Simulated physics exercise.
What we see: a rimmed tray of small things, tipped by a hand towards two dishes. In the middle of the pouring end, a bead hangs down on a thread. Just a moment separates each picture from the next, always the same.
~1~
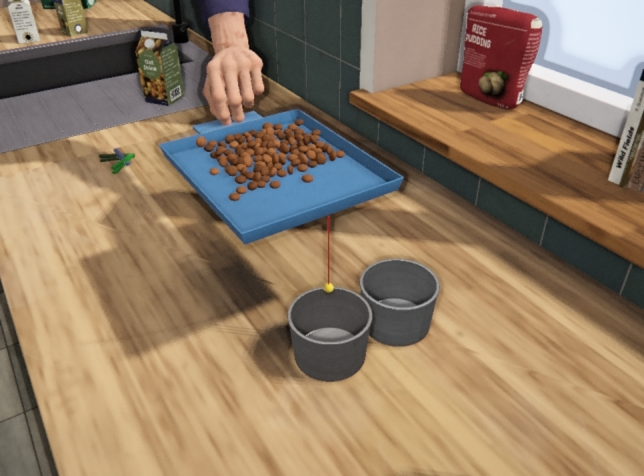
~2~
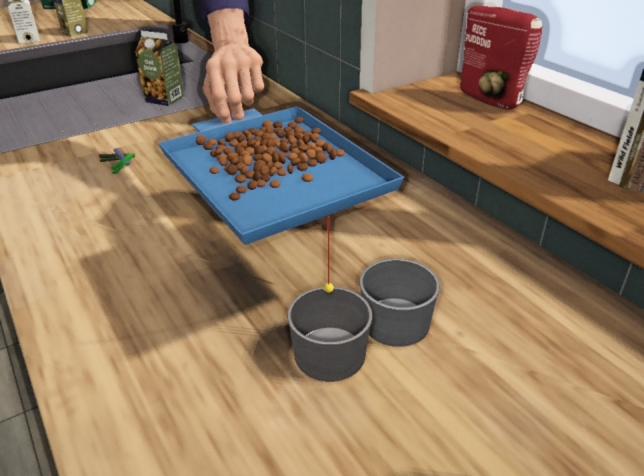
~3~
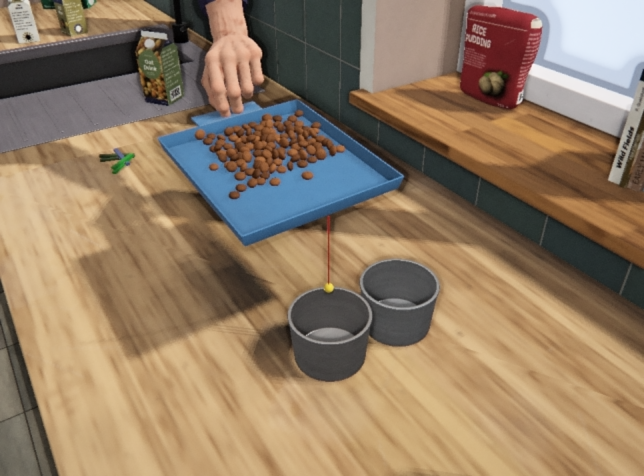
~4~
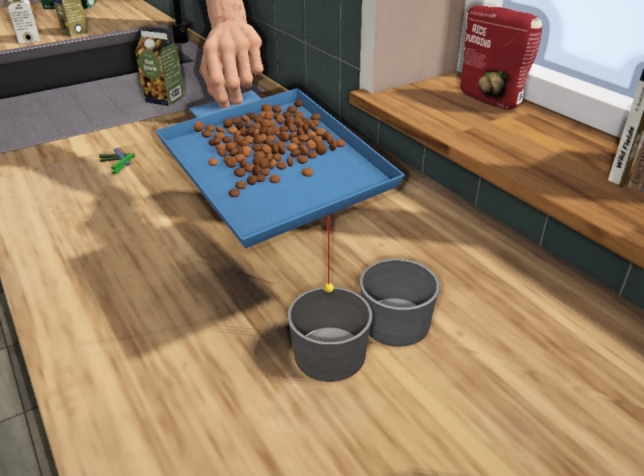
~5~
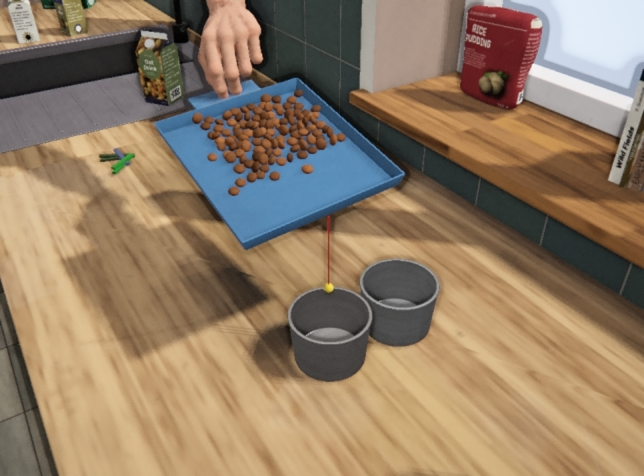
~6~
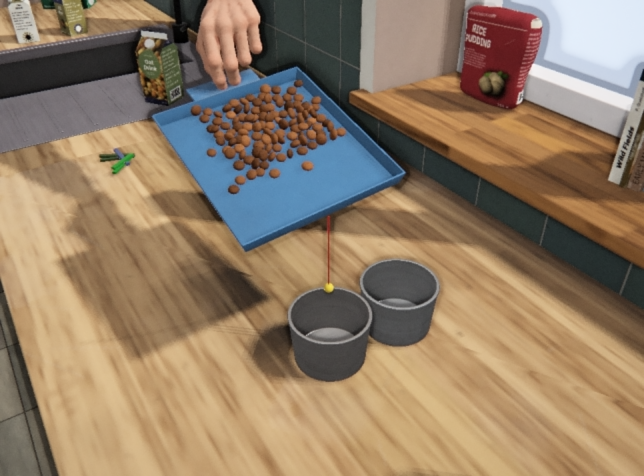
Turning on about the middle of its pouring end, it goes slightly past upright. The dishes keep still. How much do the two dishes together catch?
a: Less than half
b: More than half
Option a: Less than half.
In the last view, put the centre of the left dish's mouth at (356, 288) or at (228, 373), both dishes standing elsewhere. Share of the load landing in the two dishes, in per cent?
It would be roughly 0 per cent, followed by roughly 70 per cent.
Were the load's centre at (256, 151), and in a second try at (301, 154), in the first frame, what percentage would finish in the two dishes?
Close to 20 %, followed by close to 30 %.
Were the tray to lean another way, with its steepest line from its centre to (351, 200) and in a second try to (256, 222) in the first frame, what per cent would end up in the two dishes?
The first gives 90 %, the second 0 %.
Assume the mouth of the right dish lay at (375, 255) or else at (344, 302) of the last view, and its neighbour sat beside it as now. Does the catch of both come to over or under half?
Taking them in turn, it's short of half and then beyond half.
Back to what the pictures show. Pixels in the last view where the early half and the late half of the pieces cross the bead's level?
At about (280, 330), then at (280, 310).
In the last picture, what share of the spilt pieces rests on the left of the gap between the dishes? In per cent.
Around 100 %.
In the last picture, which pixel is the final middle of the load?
Near (273, 386).
Soon, tray tipped steeply; most on the tray; a stray few outside both; about a quarter in the air.
A while on, tray tipped right over; about a quarter on the tray; a small part in the left dish; about half outside both; a small part in the air.
Towards the end, tray tipped past a quarter turn; about a quarter in the left dish; most outside both.
Finally, tray tipped past a quarter turn; about a quarter in the left dish; none in the right dish; most outside both.
